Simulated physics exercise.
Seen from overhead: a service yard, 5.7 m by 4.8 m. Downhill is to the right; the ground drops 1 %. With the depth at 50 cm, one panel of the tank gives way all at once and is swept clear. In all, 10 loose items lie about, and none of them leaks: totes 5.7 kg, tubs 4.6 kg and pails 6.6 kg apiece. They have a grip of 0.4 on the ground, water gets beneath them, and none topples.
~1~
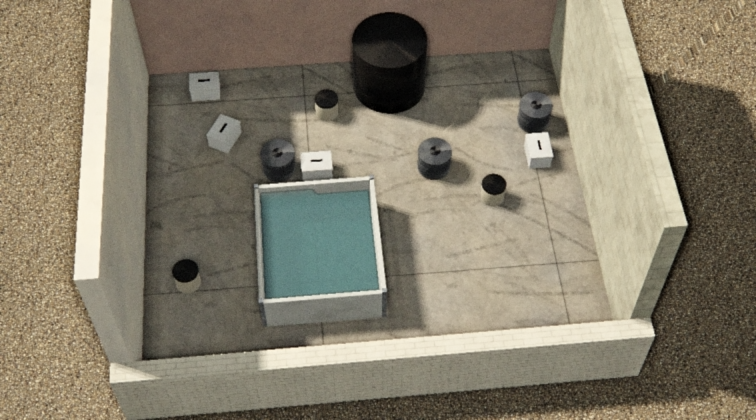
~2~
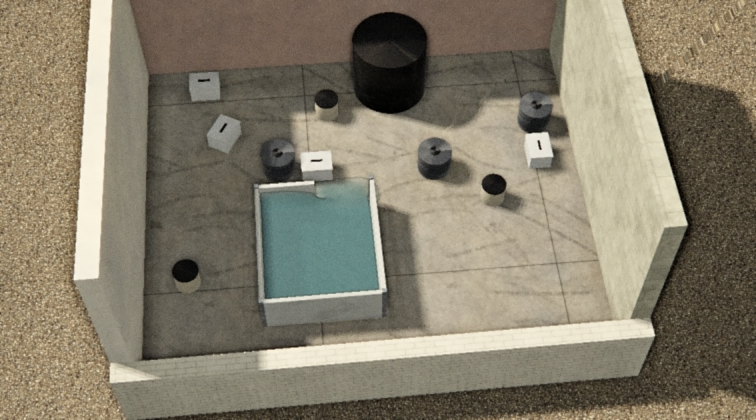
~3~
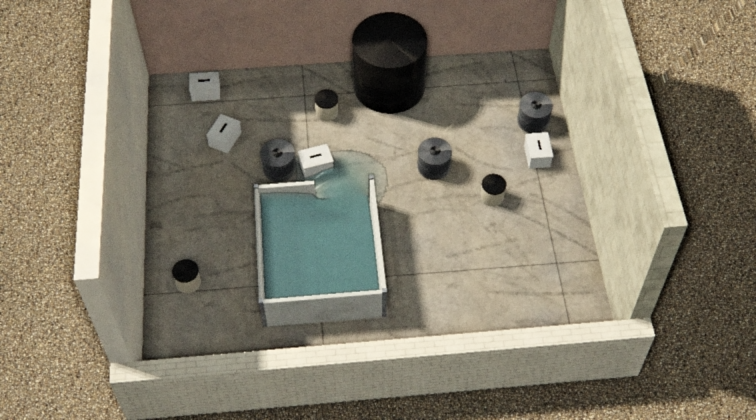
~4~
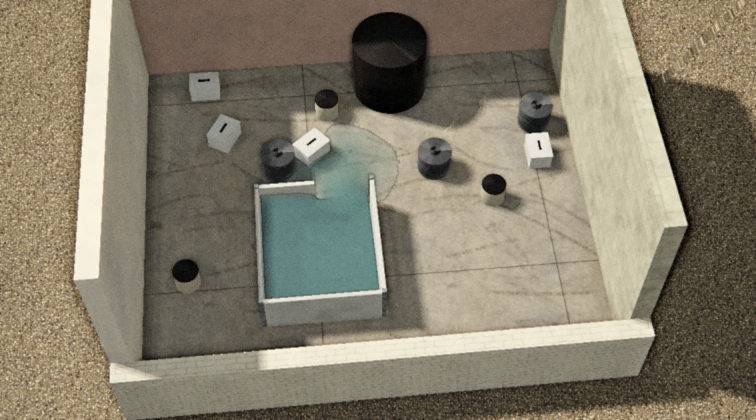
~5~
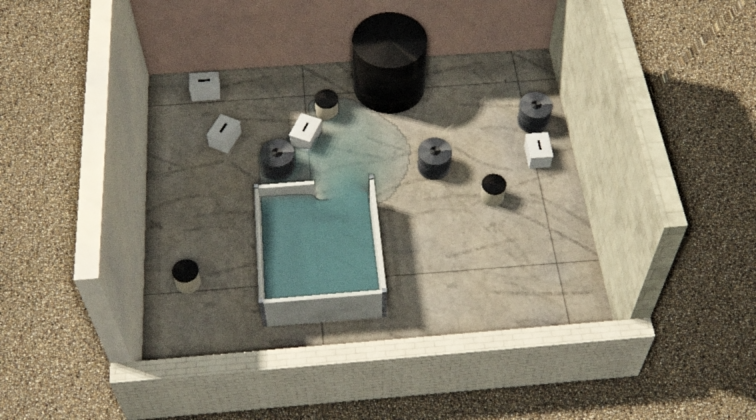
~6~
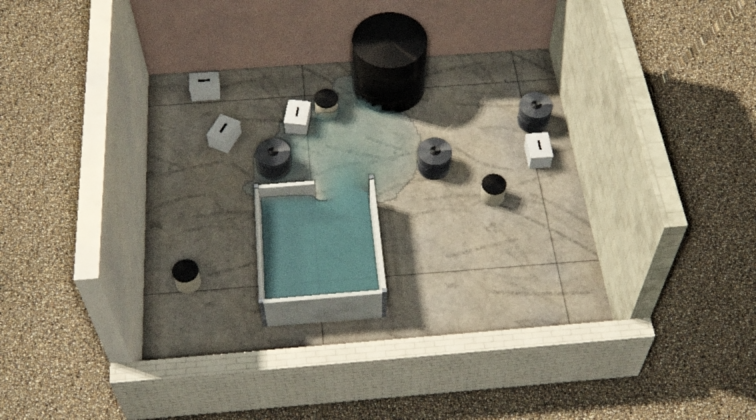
In the video, water spreads from an opening in the back side of a white-walled tank across a walled yard, and a white box just behind the tank turns and slides back before a dark gray tub beside it shifts slightly.
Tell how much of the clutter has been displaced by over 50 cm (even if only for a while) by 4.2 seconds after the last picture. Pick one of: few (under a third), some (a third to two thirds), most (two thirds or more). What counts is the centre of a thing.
Some.
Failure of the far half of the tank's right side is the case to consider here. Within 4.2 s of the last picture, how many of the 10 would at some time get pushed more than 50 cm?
4.
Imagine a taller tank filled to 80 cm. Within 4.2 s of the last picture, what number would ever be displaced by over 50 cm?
So the tally would be 8.
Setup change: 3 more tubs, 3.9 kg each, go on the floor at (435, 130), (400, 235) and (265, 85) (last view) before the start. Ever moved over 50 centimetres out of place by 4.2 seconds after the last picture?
Respectively: Tops it; doesn't reach it; tops it.
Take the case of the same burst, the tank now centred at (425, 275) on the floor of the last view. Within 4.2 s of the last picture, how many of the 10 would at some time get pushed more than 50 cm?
Result: 5 of them.
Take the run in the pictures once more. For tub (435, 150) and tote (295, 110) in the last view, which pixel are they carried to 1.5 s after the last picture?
Estimated pixels: (462, 150) and (216, 70).
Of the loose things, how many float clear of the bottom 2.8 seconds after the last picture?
The number is 2.
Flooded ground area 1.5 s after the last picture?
That flooded area is roughly 10.5 m2.
Then, 0.4 s after the last picture 1 of 10 are over 50 cm from their spots; 0 afloat.
Then, 1.5 s after the last picture 2 of 10 are over 50 cm from their spots; 2 afloat.
Then, 2.8 s after the last picture 3 of 10 are over 50 cm from their spots; 2 afloat.
Then, 4.2 s after the last picture 4 of 10 are over 50 cm from their spots, and 4 have been at some point; 1 afloat.
